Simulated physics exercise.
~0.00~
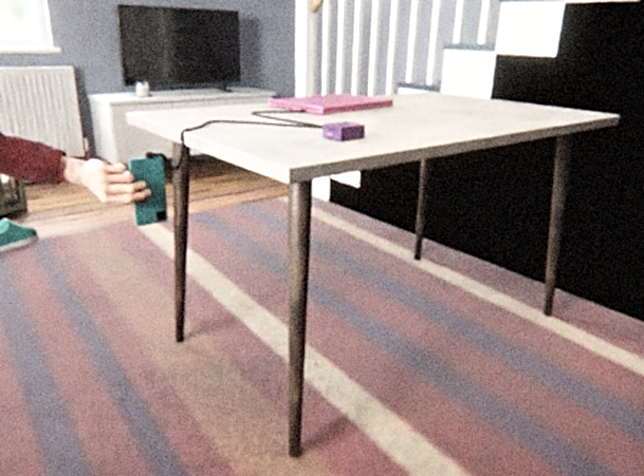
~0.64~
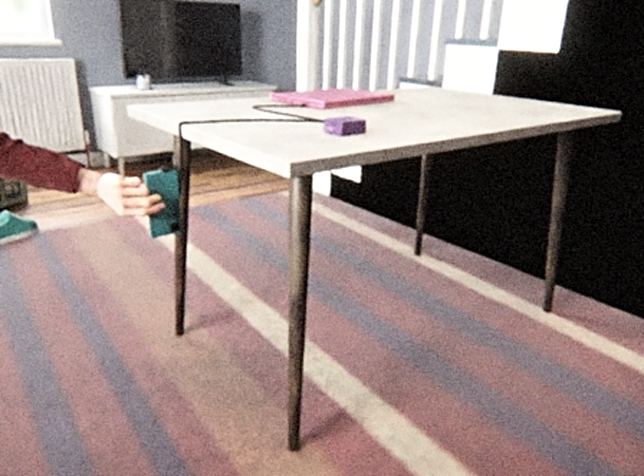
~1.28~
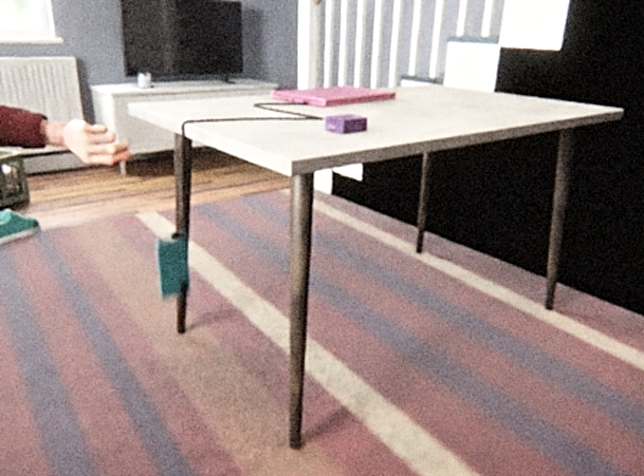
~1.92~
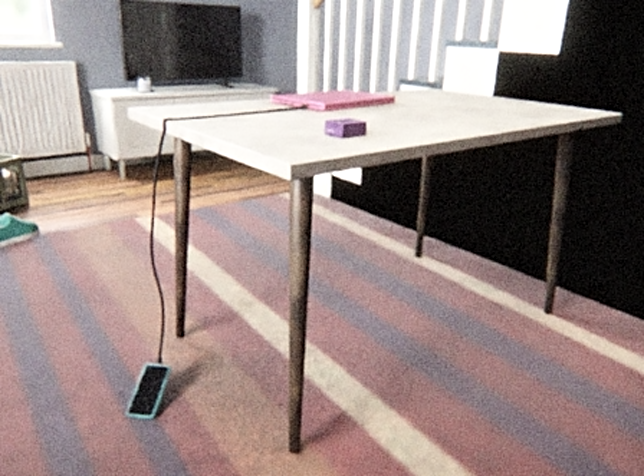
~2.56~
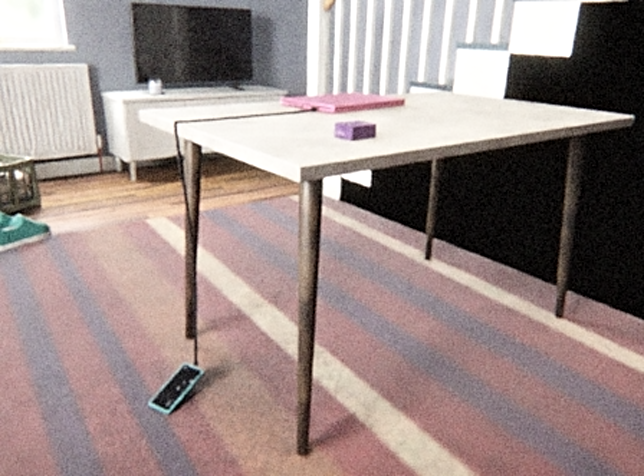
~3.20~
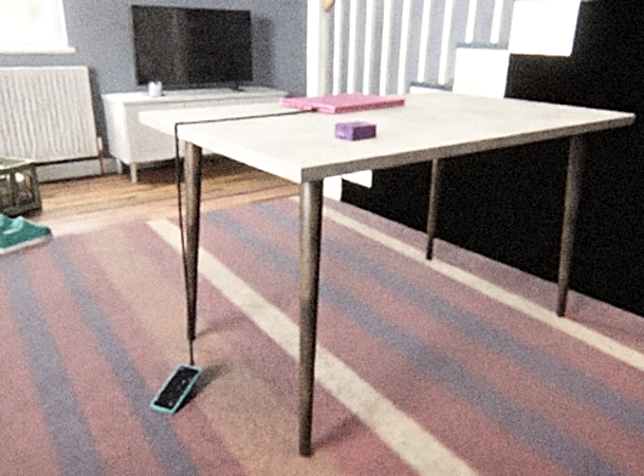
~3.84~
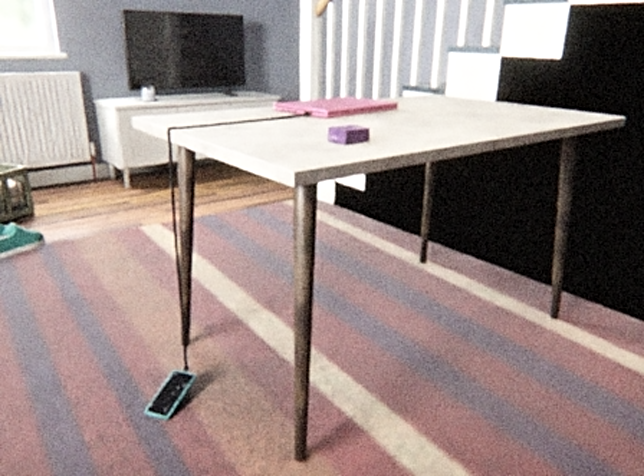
To begin with, a hand at the left holds a turquoise phone beside a pale table on a striped rug, with a dark cord running from it across the tabletop, where a pink laptop and a purple box lie. The phone shifts slightly right and down, then the hand lets go and draws back. The phone drops past the table's edge, pulling the slack cord straighter across the top toward the laptop. It reaches the rug, turned from its earlier position, and shifts slightly. At the end, it rests there at a slant, while the laptop and box remain in place.
